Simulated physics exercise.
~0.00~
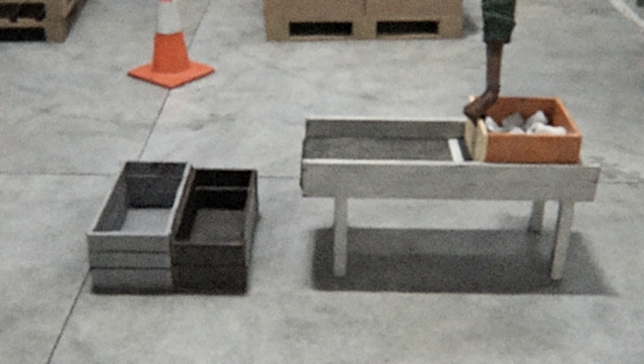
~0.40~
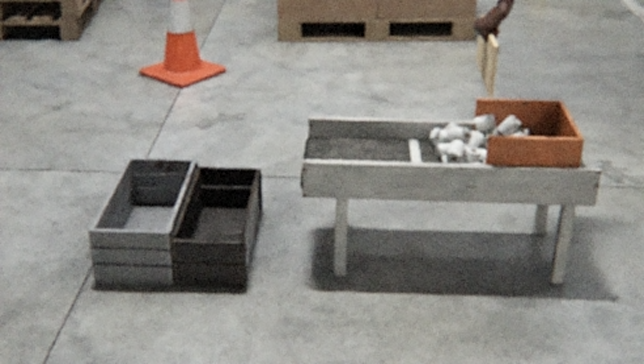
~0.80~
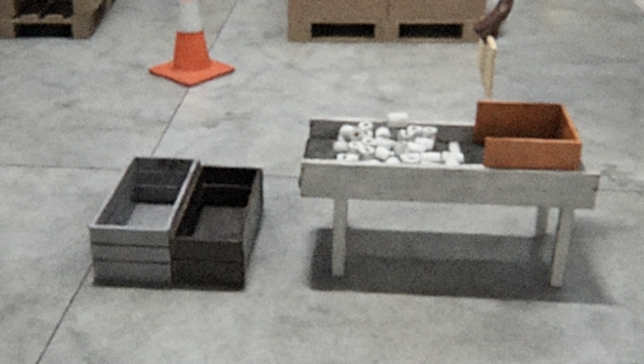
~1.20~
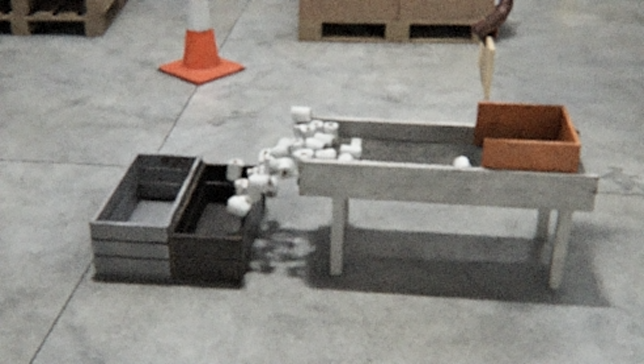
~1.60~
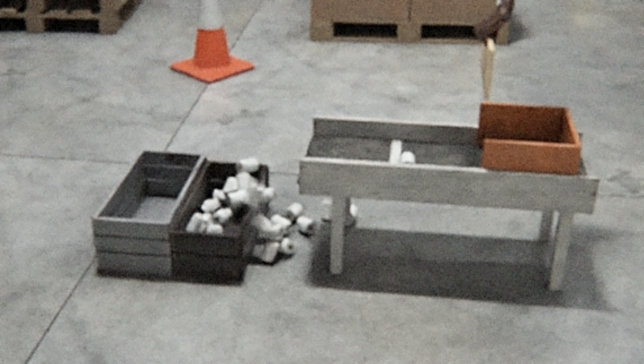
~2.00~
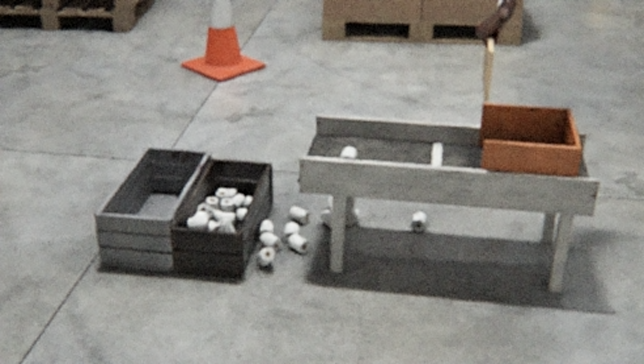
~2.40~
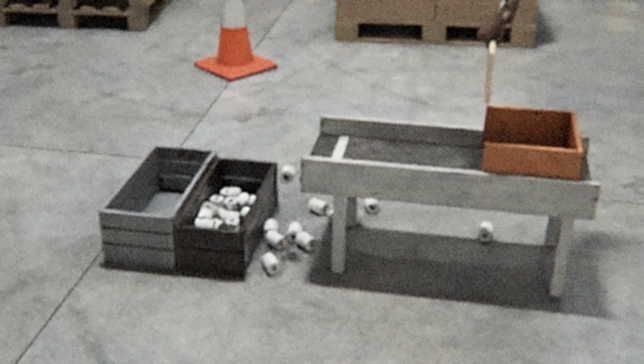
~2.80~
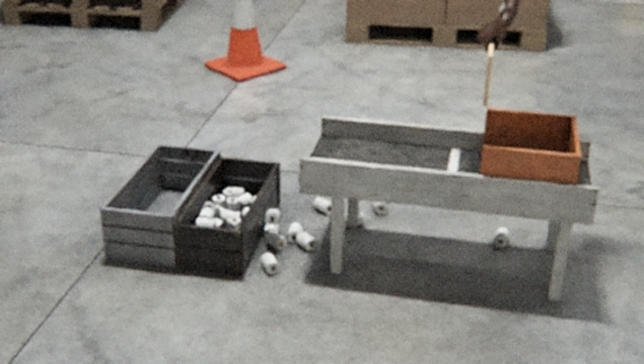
A hand lifted a gate beside an orange bin, and a heap of white rolls rode left along the belt and tumbled off its end, many landing in the black tub while others scattered on the floor, leaving the grey box empty.
